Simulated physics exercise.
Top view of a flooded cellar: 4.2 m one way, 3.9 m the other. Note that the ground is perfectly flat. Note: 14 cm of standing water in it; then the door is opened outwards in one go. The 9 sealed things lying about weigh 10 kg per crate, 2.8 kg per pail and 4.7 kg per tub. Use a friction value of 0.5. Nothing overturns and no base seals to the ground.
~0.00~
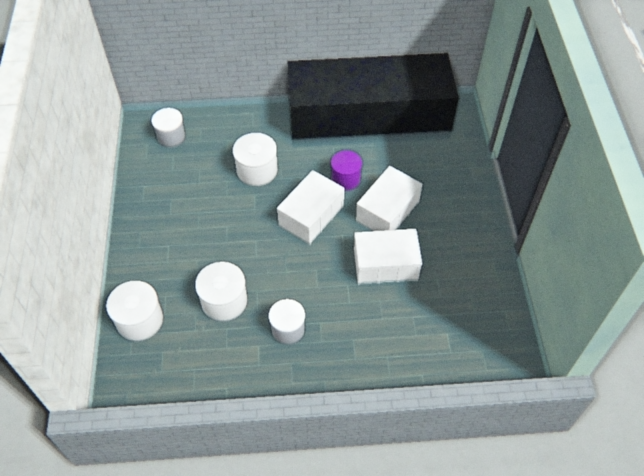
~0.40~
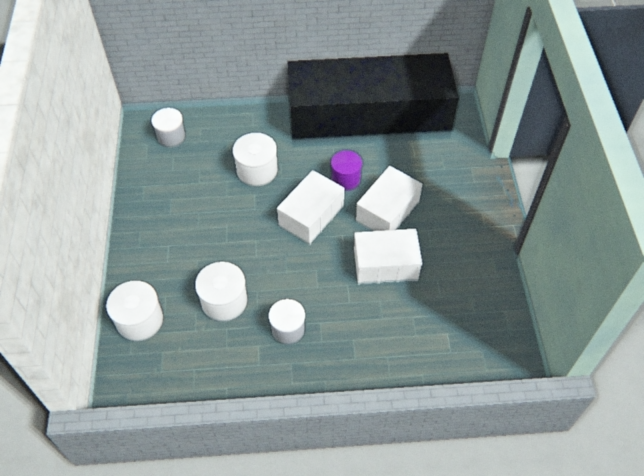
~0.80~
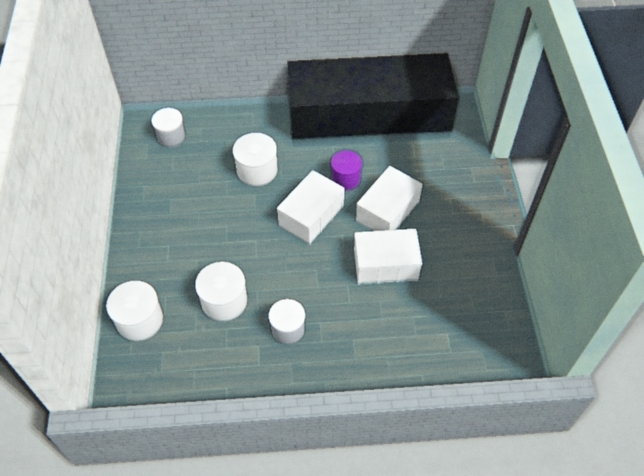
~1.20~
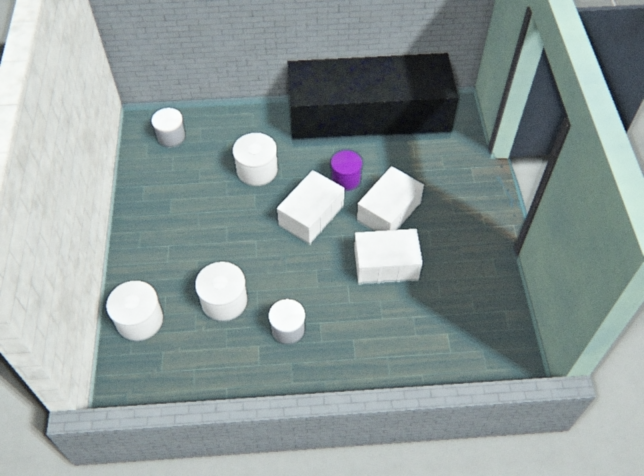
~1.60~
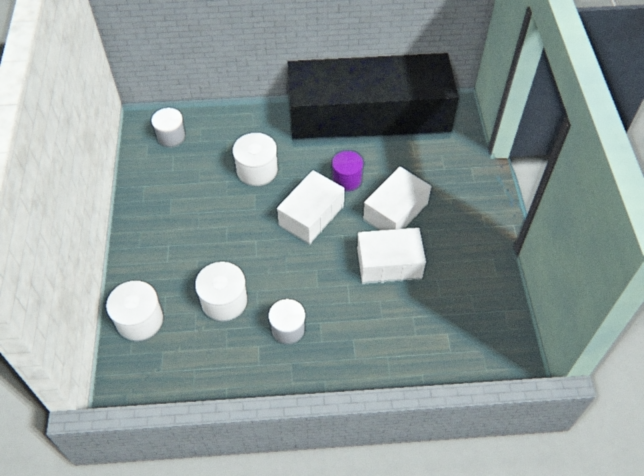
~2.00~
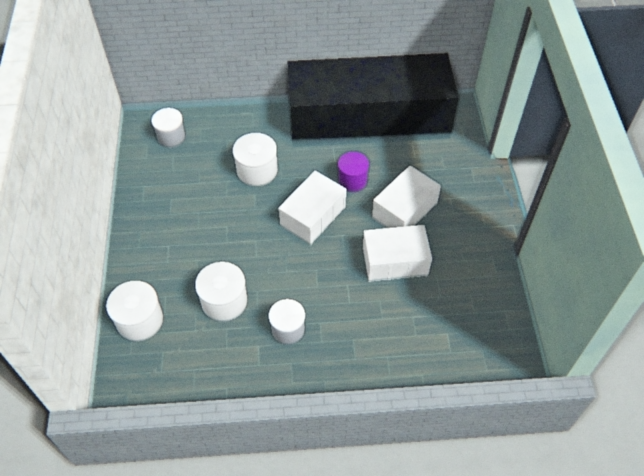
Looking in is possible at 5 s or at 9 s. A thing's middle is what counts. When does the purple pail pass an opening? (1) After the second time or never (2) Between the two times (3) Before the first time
Between the two times (2).
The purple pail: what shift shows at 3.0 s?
Shift: About 30 cm.
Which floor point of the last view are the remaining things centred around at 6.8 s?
Near (322, 234).
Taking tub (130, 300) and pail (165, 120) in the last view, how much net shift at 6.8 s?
That comes to 20 cm for the first and 20 cm for the second.
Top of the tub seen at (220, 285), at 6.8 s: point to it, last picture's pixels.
It should be close to pixel (276, 279).
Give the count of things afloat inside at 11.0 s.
The count is 5.
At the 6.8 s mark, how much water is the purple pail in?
10 cm, roughly.
After 3.0 s the purple pail is near (375, 160), 0.3 m from its start, afloat; 0 of 9 are out; 9 afloat.
After 6.8 s the purple pail is near (500, 161), 1.6 m from its start, afloat; 2 of 9 are out; 7 afloat.
After 11.0 s the purple pail has gone out (at 7.1 s); 4 of 9 are out; 5 afloat.
After 15.0 s the purple pail has gone out (at 7.1 s); 4 of 9 are out; 5 afloat.
